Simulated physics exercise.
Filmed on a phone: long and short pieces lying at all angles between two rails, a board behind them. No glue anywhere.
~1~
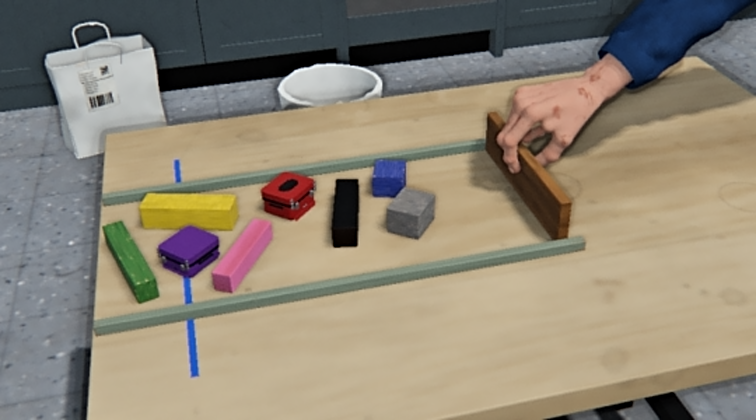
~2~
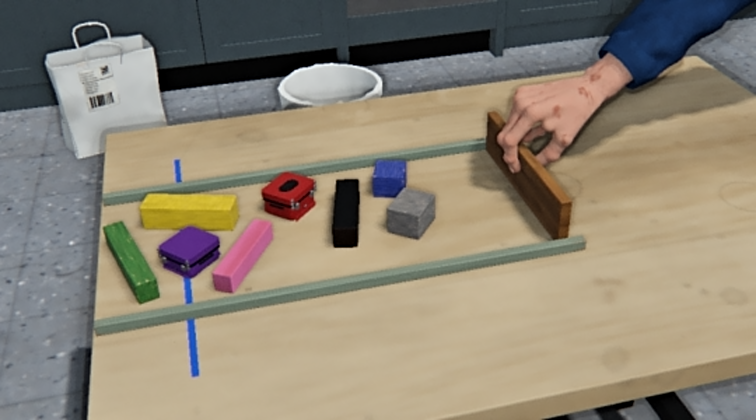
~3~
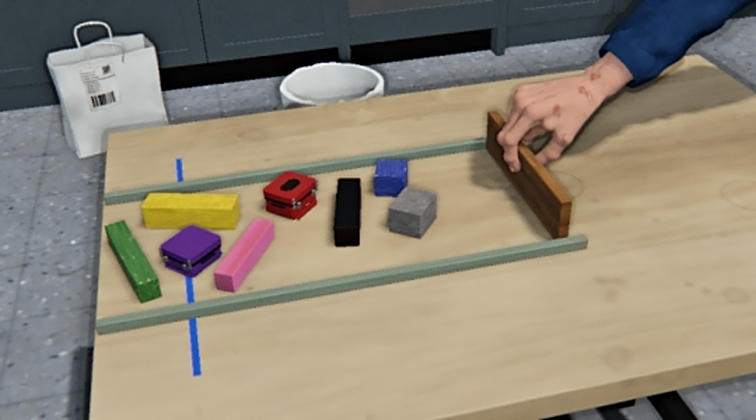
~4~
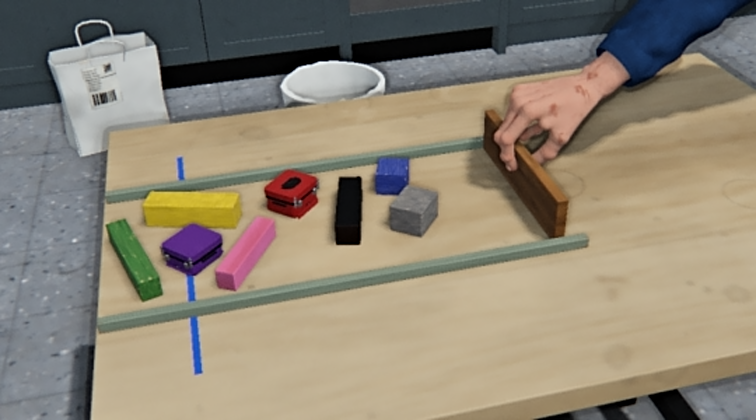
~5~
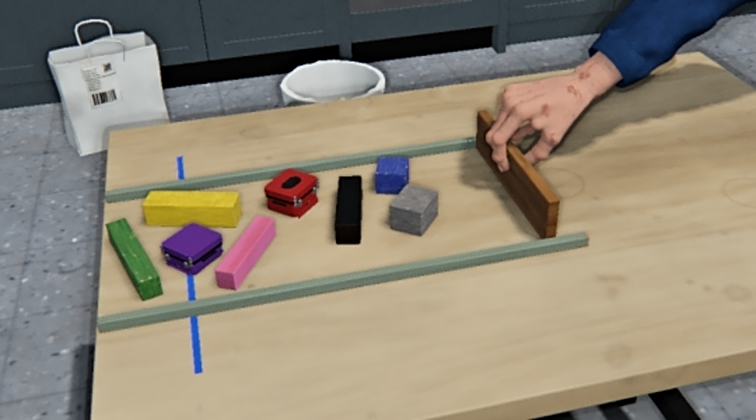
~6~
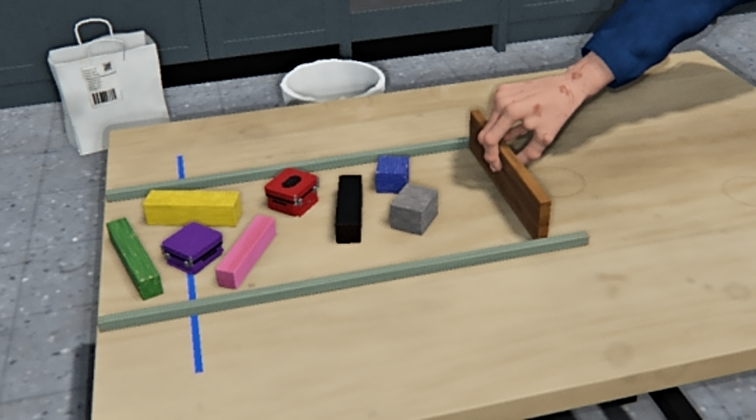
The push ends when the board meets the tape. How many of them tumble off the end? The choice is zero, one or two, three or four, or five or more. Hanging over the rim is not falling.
The number that fall off is three or four.
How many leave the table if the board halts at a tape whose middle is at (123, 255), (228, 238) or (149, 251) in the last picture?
Try by try, 6, 2 and 6.
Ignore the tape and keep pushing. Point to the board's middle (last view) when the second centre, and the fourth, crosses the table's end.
About (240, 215), then (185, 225).
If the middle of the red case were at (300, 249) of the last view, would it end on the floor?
From there it holds on.
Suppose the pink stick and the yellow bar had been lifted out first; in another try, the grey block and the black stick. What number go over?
First 1, then 1.
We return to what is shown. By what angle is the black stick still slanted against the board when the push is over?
Some 0 degrees.
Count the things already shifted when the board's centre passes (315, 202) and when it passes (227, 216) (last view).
The counts are 6 and 8.
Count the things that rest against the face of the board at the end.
In contact: 2.
Early on, none off yet; green bar at rest near (134, 257); purple case at rest near (194, 250); yellow bar at rest near (193, 209).
A while later, none off yet; green bar at rest near (134, 257); purple case at rest near (194, 250); yellow bar travelled a little near (176, 211).
Further along, none off yet; green bar travelled a little near (99, 265); purple case travelled about its own width near (132, 254); yellow bar travelled about its own width near (90, 221).
Finally, the number that fall off is three or four; lost, yellow bar, purple case and green bar.
